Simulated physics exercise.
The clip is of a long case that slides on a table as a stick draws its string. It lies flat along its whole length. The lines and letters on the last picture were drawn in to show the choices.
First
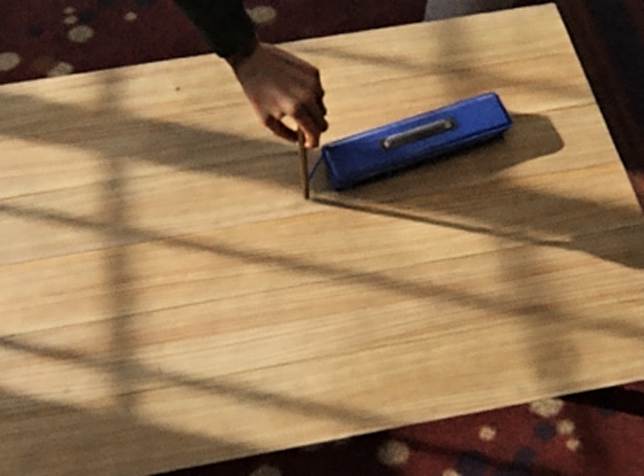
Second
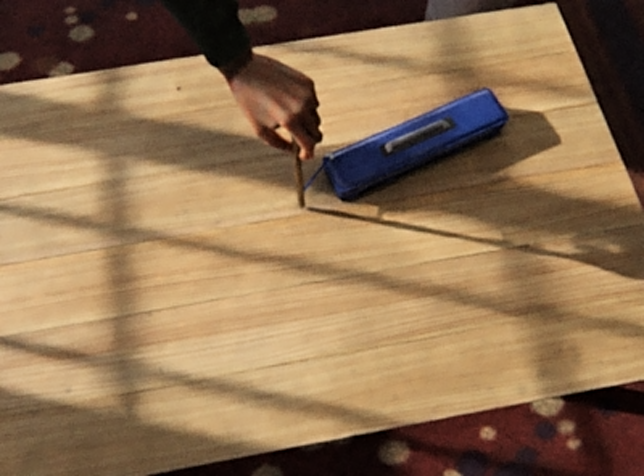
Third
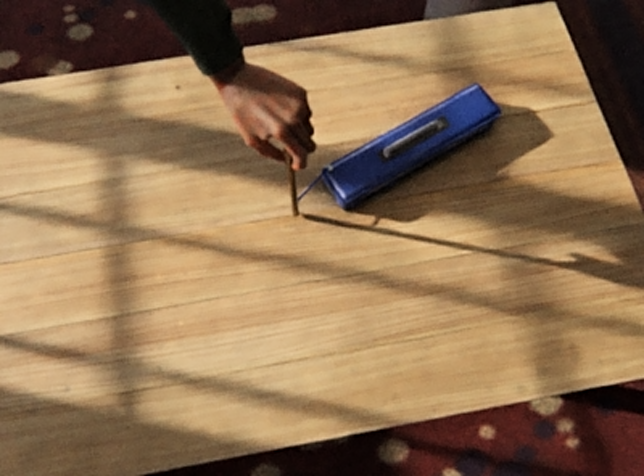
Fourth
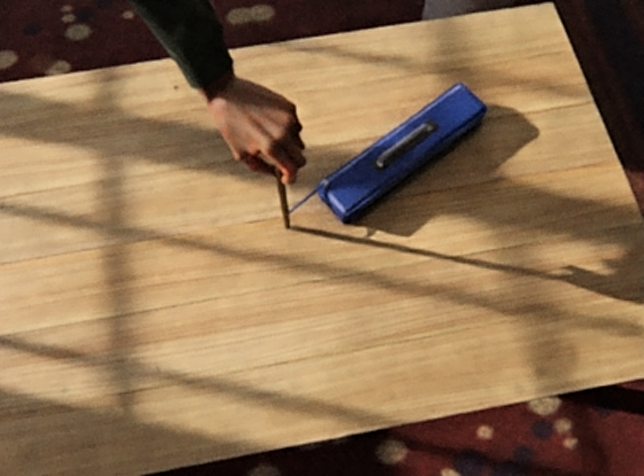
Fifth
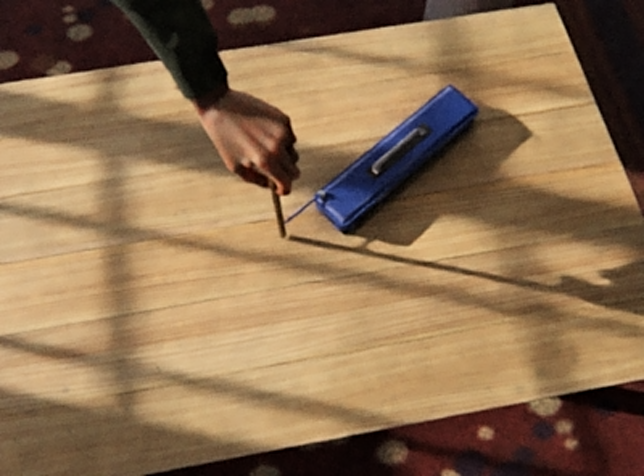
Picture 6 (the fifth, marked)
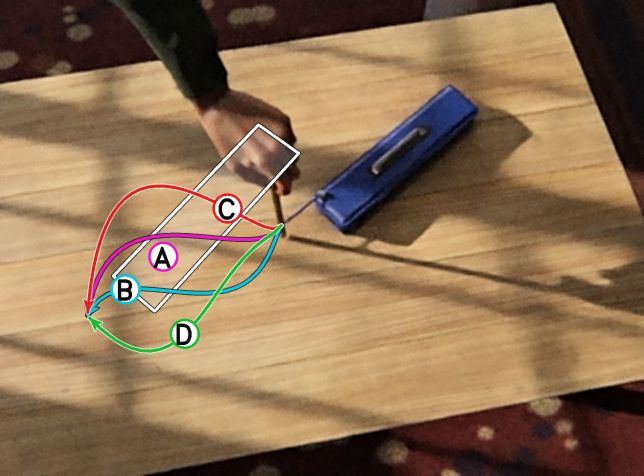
On a wooden table, a hand draws a stick and string, slowly pulling a blue case toward the lower left.
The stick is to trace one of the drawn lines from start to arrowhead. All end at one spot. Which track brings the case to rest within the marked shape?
C is the one.
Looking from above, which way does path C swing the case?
It turns anticlockwise.
On the copy, A from (281, 226) via (162, 236) to (88, 316); B from (281, 226) via (199, 293) to (88, 316); C from (281, 226) via (149, 187) to (88, 313); D from (281, 226) via (198, 319) to (89, 318); the outline at (210, 212).
On C. First, foot of the stick (191, 193), middle of the case (334, 169).
Then, foot of the stick (107, 227), middle of the case (250, 183).
Finally, foot of the stick (88, 316), middle of the case (207, 212); it lies in the outline.
By contrast, A leaves its middle at (221, 228); B leaves its middle at (234, 248); D leaves its middle at (240, 265).
